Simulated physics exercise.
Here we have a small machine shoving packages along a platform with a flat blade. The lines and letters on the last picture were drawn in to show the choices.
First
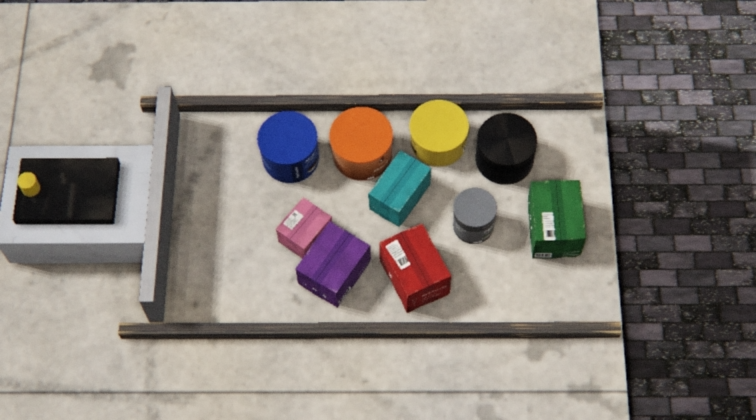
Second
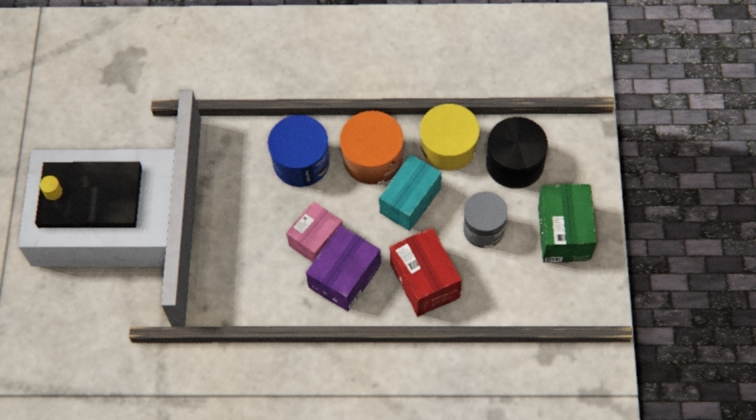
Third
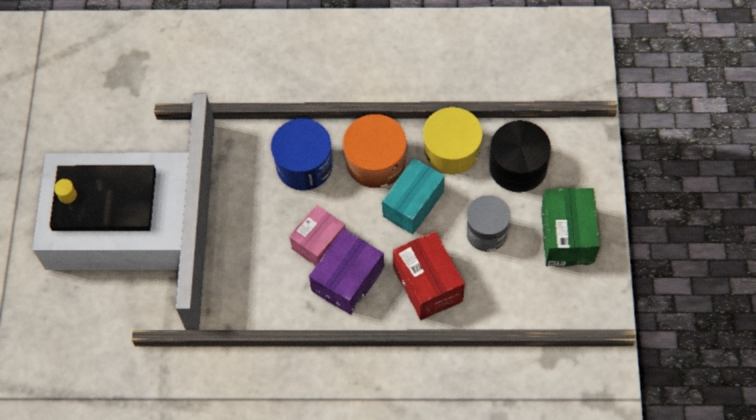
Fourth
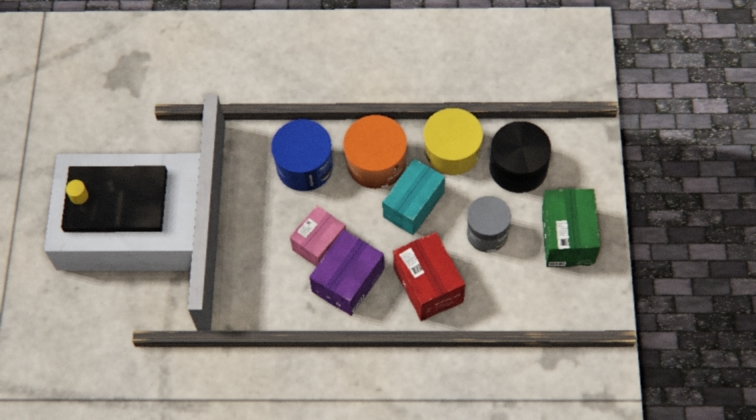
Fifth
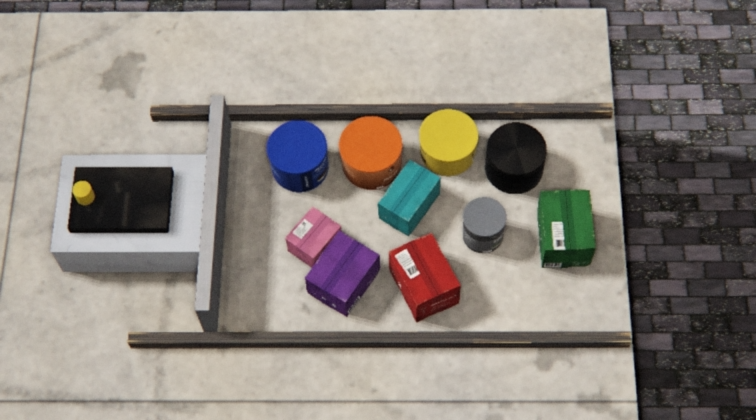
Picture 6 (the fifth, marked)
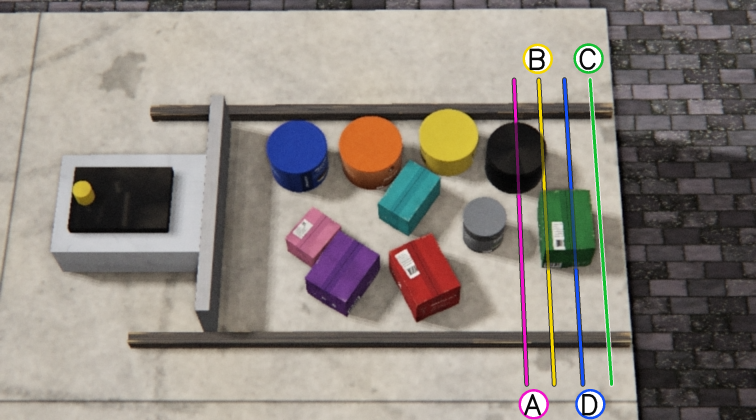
At first, a small grey machine with a flat blade sits at the left of a pale platform, facing colourful boxes and round containers between two rails. The machine then moves steadily right, narrowing the gap to the blue container, while the view shifts slightly and the items keep their arrangement, untouched.
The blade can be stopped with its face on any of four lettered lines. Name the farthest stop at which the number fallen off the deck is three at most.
Line A.
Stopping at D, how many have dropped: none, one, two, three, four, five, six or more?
In all, six or more.
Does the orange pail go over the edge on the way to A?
No.
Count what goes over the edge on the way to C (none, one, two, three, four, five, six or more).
Six or more.
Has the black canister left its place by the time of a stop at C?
Yes.
On the marked copy, A at (520, 224); B at (546, 224); C at (600, 224); D at (573, 224).
Following A. Soon after the start, robot (240, 198); black canister (532, 161); yellow pail (480, 137).
Later, robot (350, 198); green parcel (603, 228); black canister (584, 163).
In the end, robot (435, 198); grey pail over the edge; green parcel over the edge; three fallen.
As for the rest, B drops five; C drops nine; D drops six.
